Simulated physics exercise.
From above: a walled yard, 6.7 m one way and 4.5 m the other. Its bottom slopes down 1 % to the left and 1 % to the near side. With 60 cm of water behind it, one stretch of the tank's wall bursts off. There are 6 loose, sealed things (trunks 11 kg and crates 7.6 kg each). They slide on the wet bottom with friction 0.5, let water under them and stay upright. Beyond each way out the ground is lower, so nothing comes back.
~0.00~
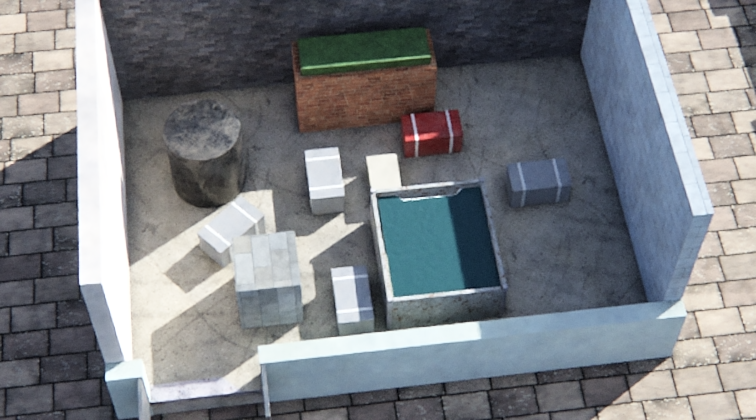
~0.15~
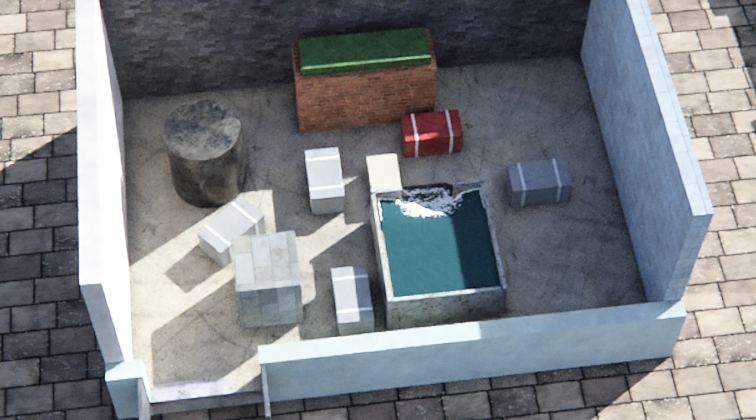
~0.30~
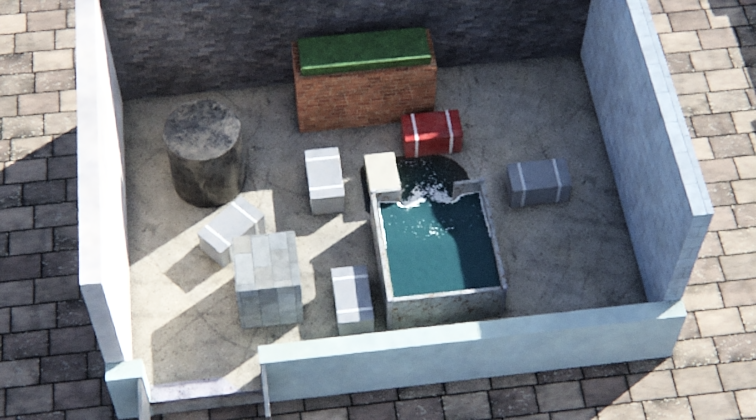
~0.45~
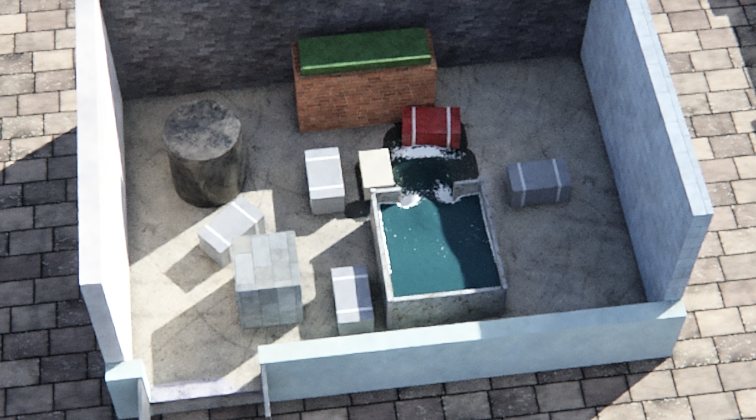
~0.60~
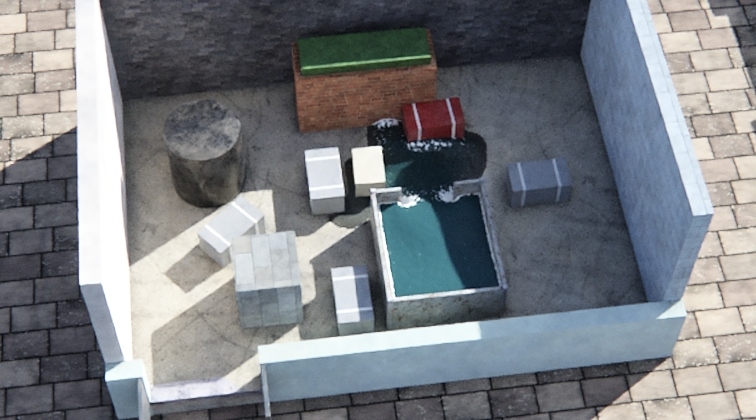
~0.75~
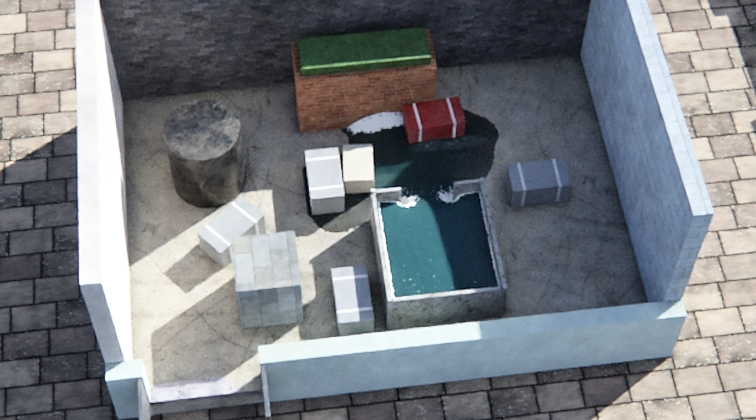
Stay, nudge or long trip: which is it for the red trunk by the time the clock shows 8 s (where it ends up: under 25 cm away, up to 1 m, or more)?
The red trunk ends far away.
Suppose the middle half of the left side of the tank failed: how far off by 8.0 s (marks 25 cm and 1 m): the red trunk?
Then the red trunk stays put.
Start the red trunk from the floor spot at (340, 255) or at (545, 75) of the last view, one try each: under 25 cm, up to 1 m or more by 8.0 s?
In that order: It barely shifts; it travels far.
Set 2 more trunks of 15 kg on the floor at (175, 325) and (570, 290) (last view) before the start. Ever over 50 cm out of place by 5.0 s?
In that order: Short of it, under.
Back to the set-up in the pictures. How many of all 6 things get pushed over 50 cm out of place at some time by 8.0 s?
That makes 5.
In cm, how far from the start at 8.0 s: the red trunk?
About 300 cm.
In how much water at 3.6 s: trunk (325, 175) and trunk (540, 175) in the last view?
Roughly 4 and 2 cm.
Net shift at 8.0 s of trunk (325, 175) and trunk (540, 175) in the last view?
In that order: 100 cm, 100 cm.
After 1.6 s the red trunk is near (442, 110), 0.2 m from its start, afloat; 0 of 6 are out; 2 afloat.
After 3.6 s the red trunk is near (533, 63), 1.8 m from its start, afloat; 0 of 6 are out; 1 afloat.
After 5.6 s the red trunk is near (569, 110), 1.9 m from its start, afloat; 0 of 6 are out; 3 afloat.
After 8.0 s the red trunk is near (574, 262), 2.8 m from its start, afloat; 1 of 6 are out; 4 afloat.
